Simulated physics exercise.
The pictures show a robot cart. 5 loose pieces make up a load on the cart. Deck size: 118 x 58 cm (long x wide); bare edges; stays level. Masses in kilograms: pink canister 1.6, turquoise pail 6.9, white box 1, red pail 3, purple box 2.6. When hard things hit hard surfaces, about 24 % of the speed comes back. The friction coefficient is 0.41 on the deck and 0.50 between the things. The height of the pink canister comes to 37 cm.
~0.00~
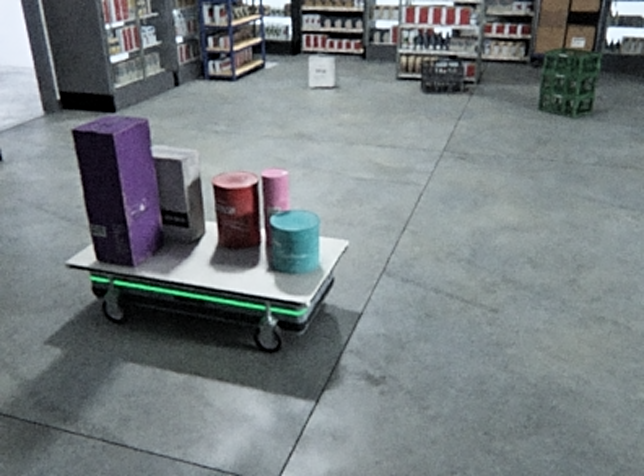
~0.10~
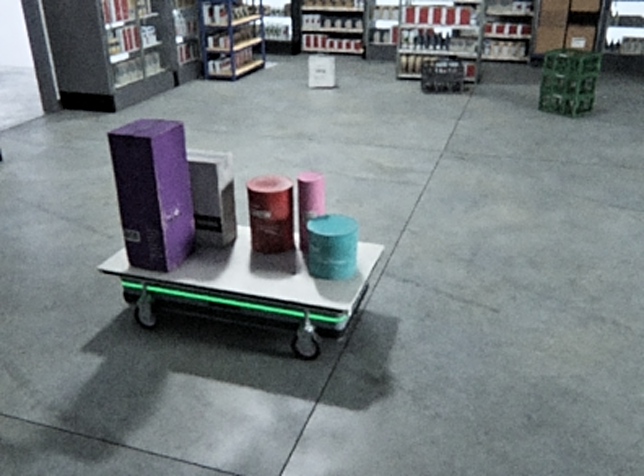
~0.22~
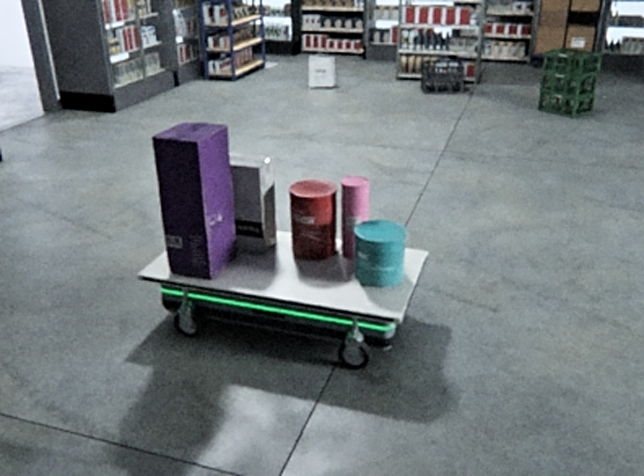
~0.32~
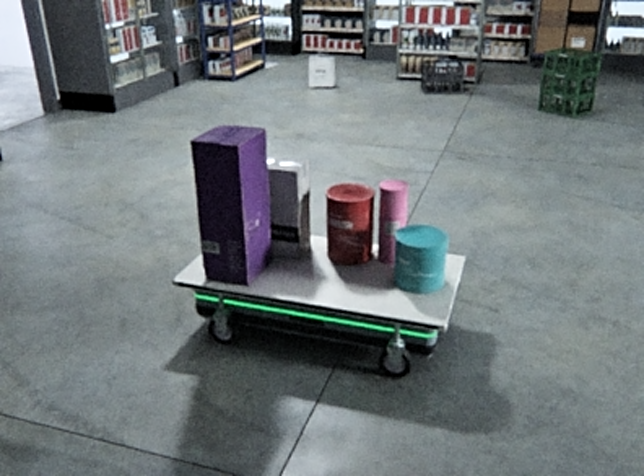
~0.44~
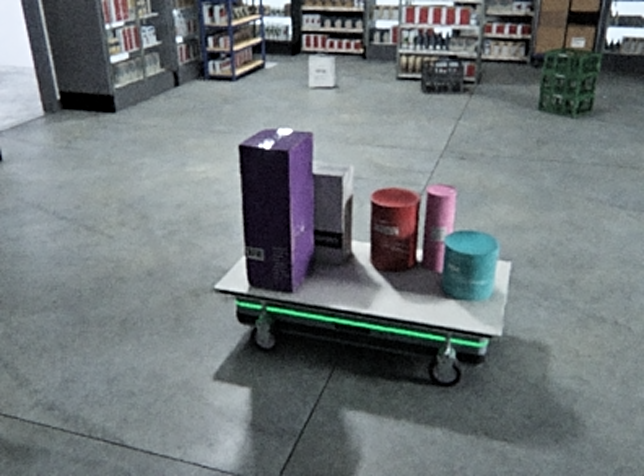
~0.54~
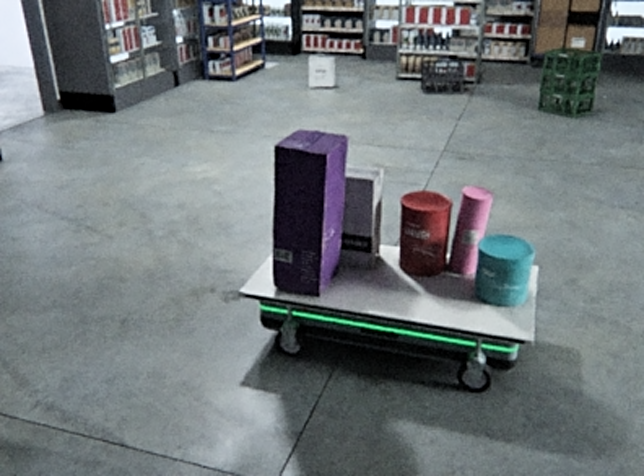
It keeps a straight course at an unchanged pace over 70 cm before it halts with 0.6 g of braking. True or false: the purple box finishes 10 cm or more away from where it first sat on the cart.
True.
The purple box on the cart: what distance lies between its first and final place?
Displacement: Approx. 52 cm.
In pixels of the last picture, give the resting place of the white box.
Rest position, about (390, 221) px.
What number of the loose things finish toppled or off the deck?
Total: 2.
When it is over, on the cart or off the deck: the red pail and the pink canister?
The red pail stays within bounds; the pink canister winds up out of bounds.
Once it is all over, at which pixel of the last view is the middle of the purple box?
In the end it sits at around (430, 278).
After 0.74 s, cart 98 cm along, stopped; purple box leaning 22° near (350, 216); pink canister leaning 26°; white box slid 11 cm.
After 1.04 s, cart 98 cm along, stopped; pink canister now off the deck; purple box on its side near (413, 259); white box slid 13 cm.
By the end (1.7 s), off the deck, pink canister; tipped over on the cart, purple box; not toppled but over 10 cm from the start, turquoise pail and white box; red pail in place, give or take 10 cm. Seen from the same camera at the end, purple box near (430, 278).
